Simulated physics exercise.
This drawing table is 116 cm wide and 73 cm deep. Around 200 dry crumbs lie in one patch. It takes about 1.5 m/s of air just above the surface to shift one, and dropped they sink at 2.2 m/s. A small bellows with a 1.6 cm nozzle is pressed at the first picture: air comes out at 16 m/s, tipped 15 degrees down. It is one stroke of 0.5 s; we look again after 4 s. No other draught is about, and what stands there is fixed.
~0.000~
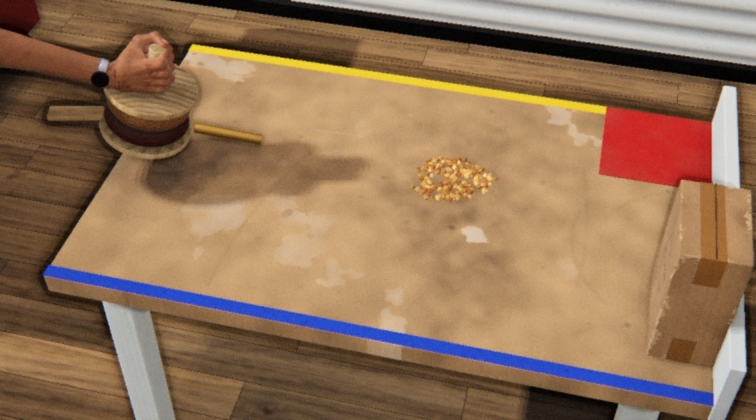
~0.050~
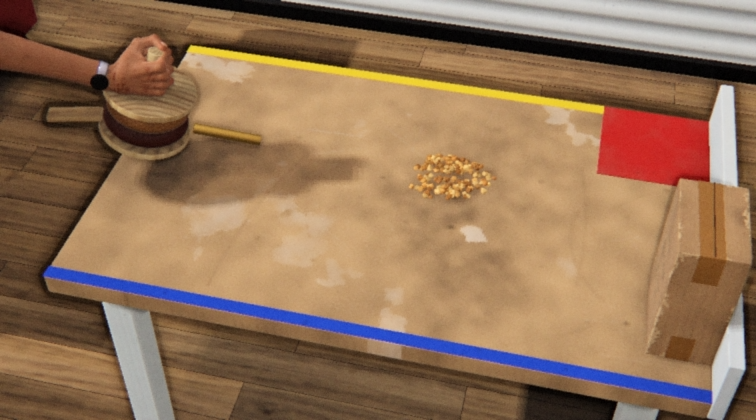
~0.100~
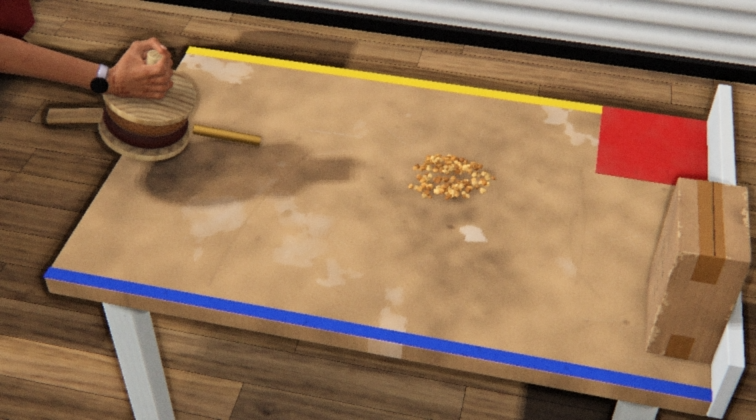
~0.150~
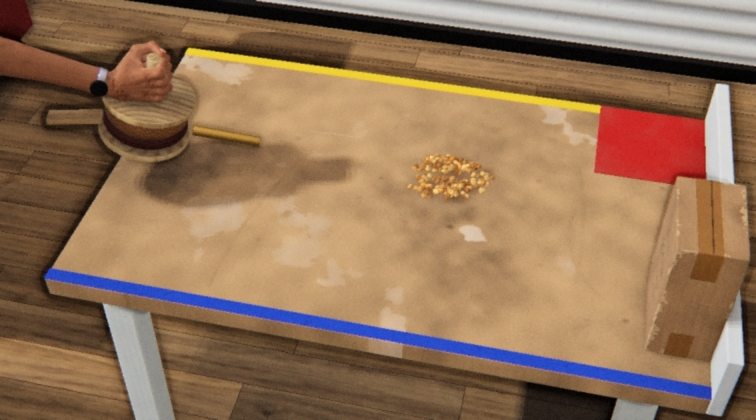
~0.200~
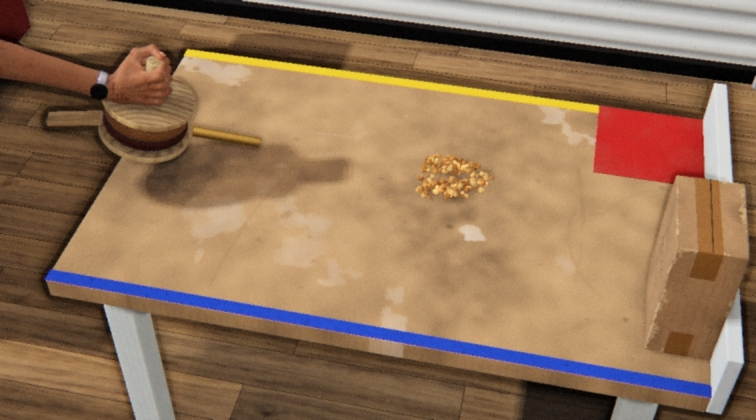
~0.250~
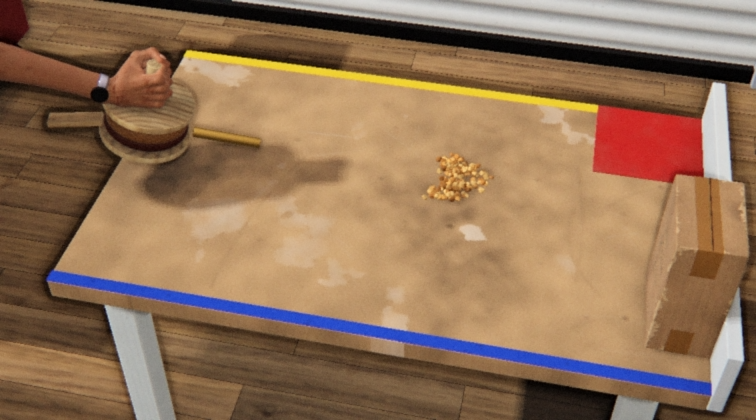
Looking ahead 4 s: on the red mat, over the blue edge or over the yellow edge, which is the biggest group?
It is red that takes the most.
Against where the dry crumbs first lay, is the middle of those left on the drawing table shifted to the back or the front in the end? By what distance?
Towards the back, some 5 cm.
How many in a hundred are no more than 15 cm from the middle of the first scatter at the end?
Some 0 per cent.
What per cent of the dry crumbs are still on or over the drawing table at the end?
Some 100 per cent.
After 0.8 s, 0 % are over the blue edge, 41 % on the red mat and 0 % over the yellow edge; the middle of those left on the top is near (688, 198); 40 % are gone or lie where they will stay.
After 1.3 s, 0 % are over the blue edge, 41 % on the red mat and 0 % over the yellow edge; the middle of those left on the top is near (688, 198); 100 % are gone or lie where they will stay.
After 2.2 s, 0 % are over the blue edge, 41 % on the red mat and 0 % over the yellow edge; the middle of those left on the top is near (688, 198); 100 % are gone or lie where they will stay.
After 4.0 s, at the end, 0 % are over the blue edge, 41 % on the red mat and 0 % over the yellow edge; the middle of those left on the top is near (688, 198).
